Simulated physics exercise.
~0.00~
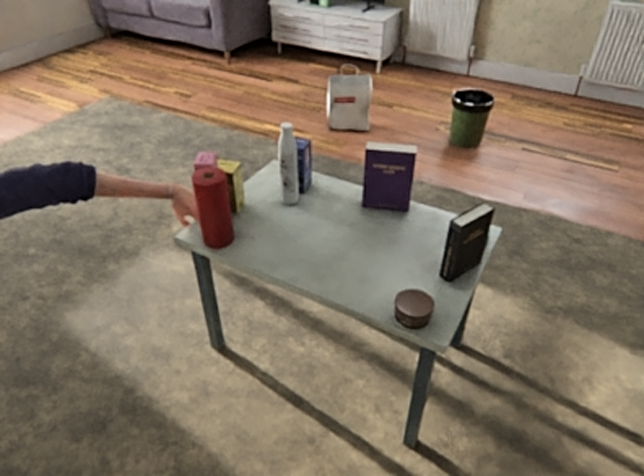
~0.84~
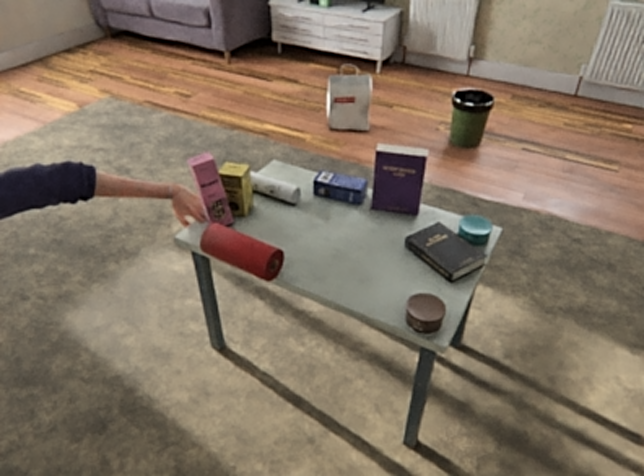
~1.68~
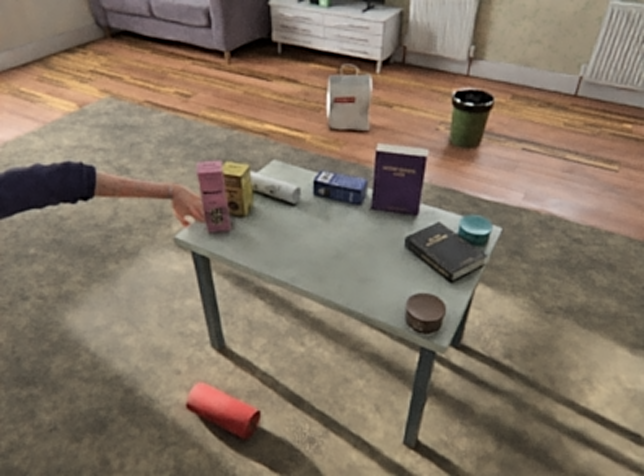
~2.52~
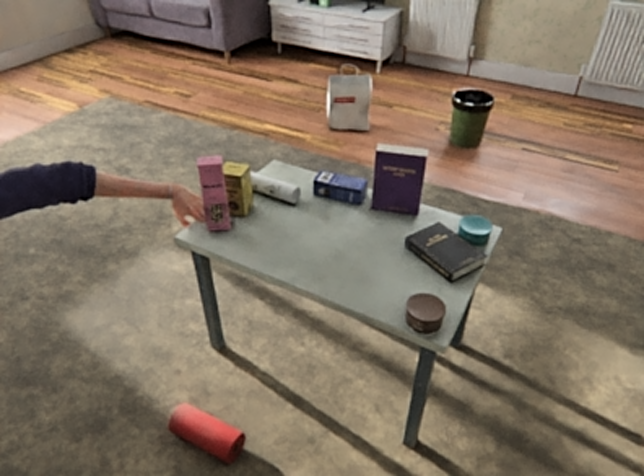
In a living room with wooden flooring and a grey rug, seen from above, a hand at the left touches a pale table. A red roll and pink and yellow cartons stand near it, with a white bottle and blue carton behind, a purple book at the back, and a black book and brown tub at the right. The roll, bottle, blue carton and black book topple, revealing a turquoise tub. The red roll then drops off the front onto the rug and rolls slightly left. It ends lying there, while the pink and yellow cartons and purple book remain upright.
